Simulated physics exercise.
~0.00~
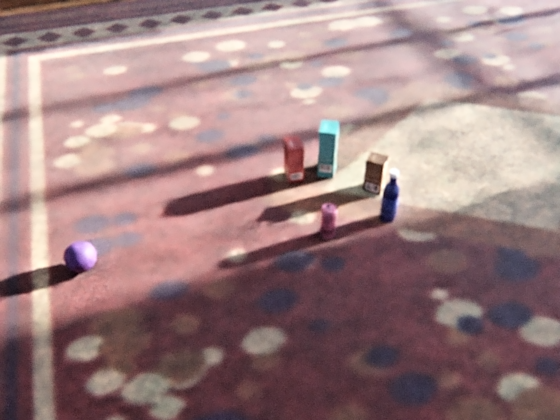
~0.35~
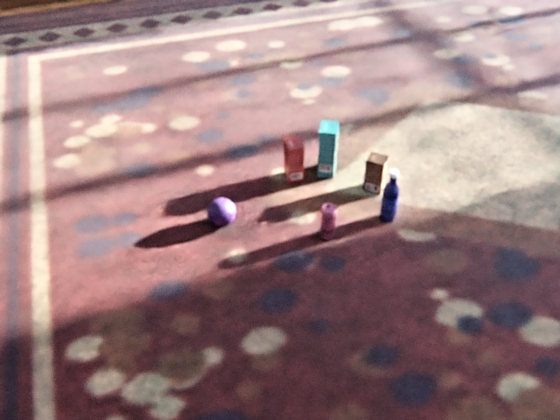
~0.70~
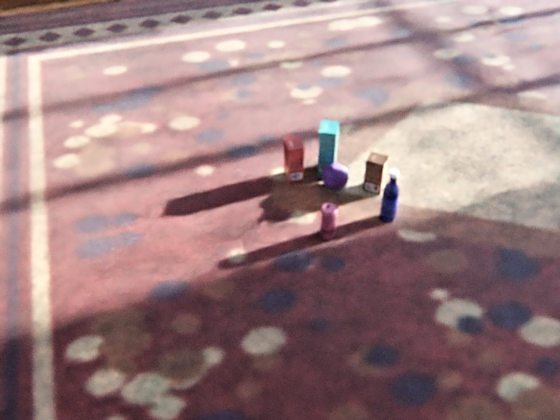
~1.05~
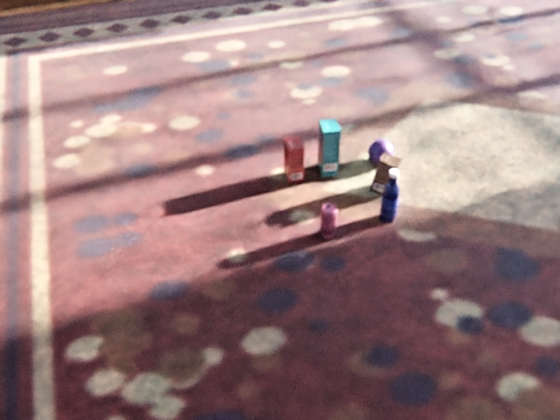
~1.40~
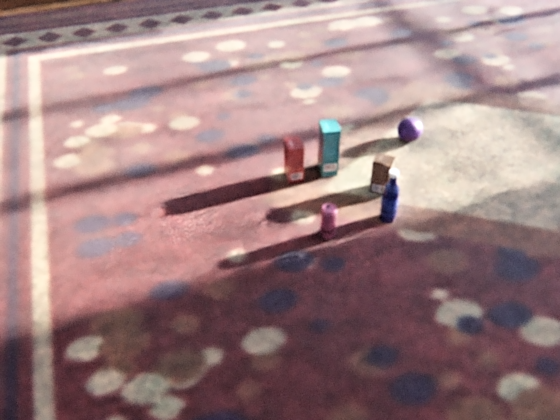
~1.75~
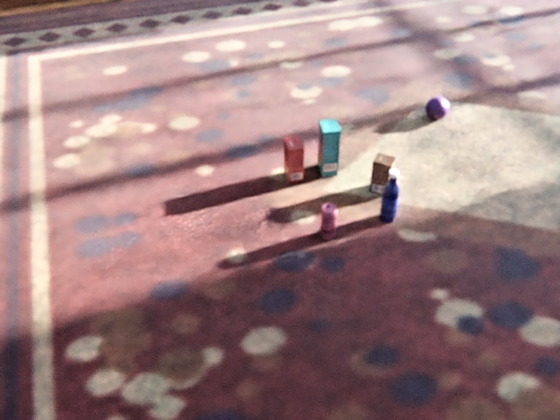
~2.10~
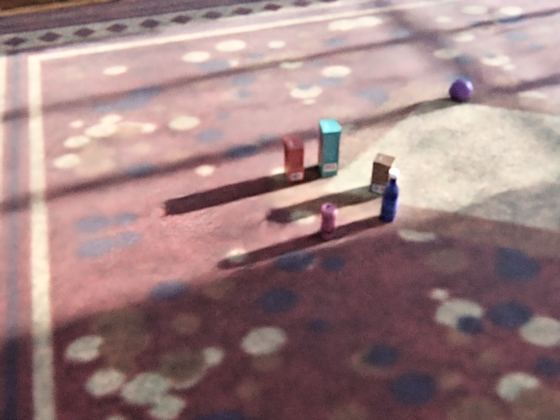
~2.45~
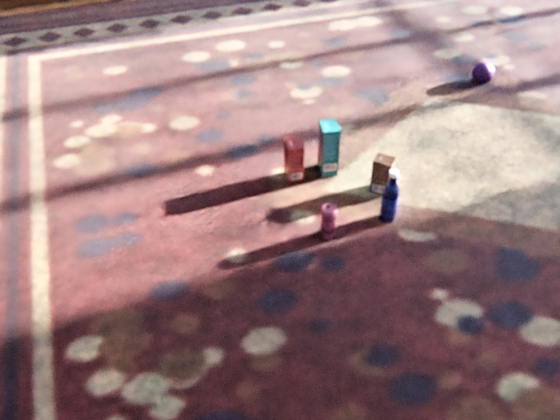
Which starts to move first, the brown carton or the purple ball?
The purple ball moves first, rolling in from the left. The brown carton only tilts and shifts slightly later, when the ball reaches it.
A purple ball rolls from the left across a patterned carpet toward five small standing items, a red carton, a turquoise carton, a brown carton, a pink can and a blue bottle. It passes into the middle of the group, crossing in front of the turquoise carton. Reaching the brown carton, it veers away toward the upper right as the carton tilts and shifts slightly. The brown carton settles upright again while the ball keeps rolling past the pale patch of carpet. By the end, the ball is at the upper right and all five items are still standing.
